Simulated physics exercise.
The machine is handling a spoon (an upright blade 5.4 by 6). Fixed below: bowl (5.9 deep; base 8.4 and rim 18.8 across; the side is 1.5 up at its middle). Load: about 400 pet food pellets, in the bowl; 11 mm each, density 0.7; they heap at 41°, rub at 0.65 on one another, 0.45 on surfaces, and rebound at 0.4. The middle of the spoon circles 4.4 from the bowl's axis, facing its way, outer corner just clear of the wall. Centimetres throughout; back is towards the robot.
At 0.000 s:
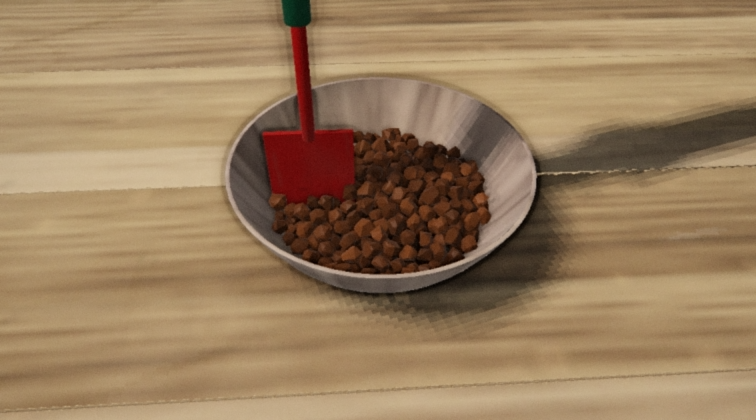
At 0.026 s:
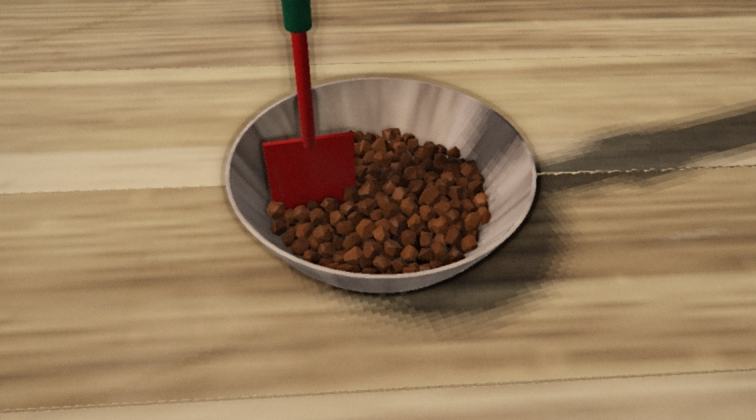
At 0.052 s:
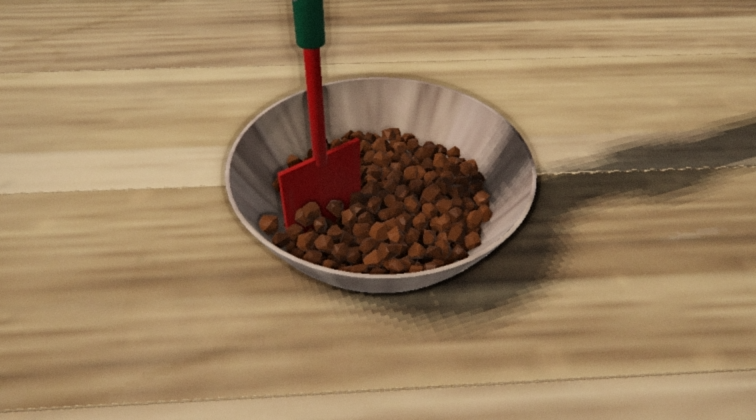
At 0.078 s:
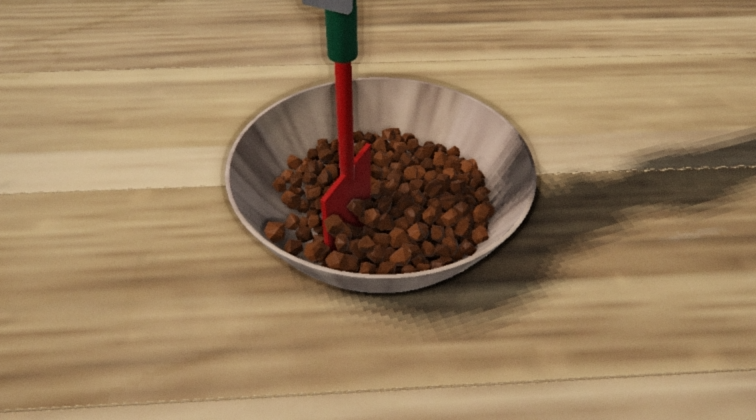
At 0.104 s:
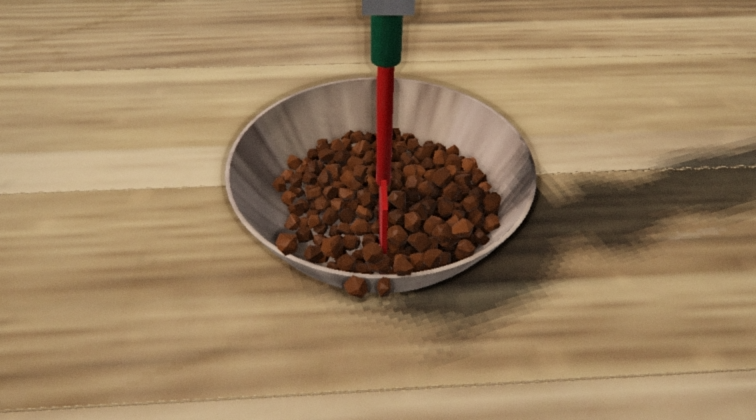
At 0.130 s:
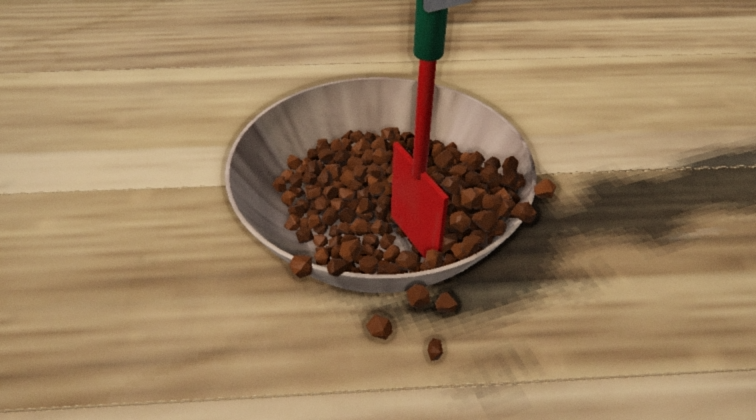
In a bowl, a red spoon sweeps around through brown pellets, pushing several over the rim.
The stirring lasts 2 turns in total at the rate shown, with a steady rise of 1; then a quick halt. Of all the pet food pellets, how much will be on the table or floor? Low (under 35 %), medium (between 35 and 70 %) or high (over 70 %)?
On the table or floor the share is medium, between 35 and 70 %.
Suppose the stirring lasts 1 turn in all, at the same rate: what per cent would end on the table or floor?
In that case some 35 per cent.
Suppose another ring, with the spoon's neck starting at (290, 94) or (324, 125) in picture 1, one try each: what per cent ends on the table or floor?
Some 30 and 45 per cent.
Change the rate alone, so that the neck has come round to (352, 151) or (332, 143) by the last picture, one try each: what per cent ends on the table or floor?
Some 30 and 25 per cent.
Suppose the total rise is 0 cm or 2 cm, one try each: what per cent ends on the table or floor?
About 65 and 40 per cent.
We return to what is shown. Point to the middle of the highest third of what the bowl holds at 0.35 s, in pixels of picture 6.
Near (277, 177).
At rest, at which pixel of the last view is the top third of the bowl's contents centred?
Near (363, 193).
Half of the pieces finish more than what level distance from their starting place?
About 20 cm.
By 0.35 s, 348° round, highest piece 10 above the table; 259 in the bowl, 66 on the table or floor, 79 in flight or on the tool.
By 0.58 s, 222° round, highest piece 9 above the table; 197 in the bowl, 188 on the table or floor, 19 in flight or on the tool.
By 0.89 s, 0° round, highest piece 4 above the table; 214 on the table or floor, 190 in the bowl.
By 1.59 s, 0° round, highest piece 4 above the table; 214 on the table or floor, 190 in the bowl.
Final count, 214 on the table or floor, 190 in the bowl. That is 53 % on the table or floor.
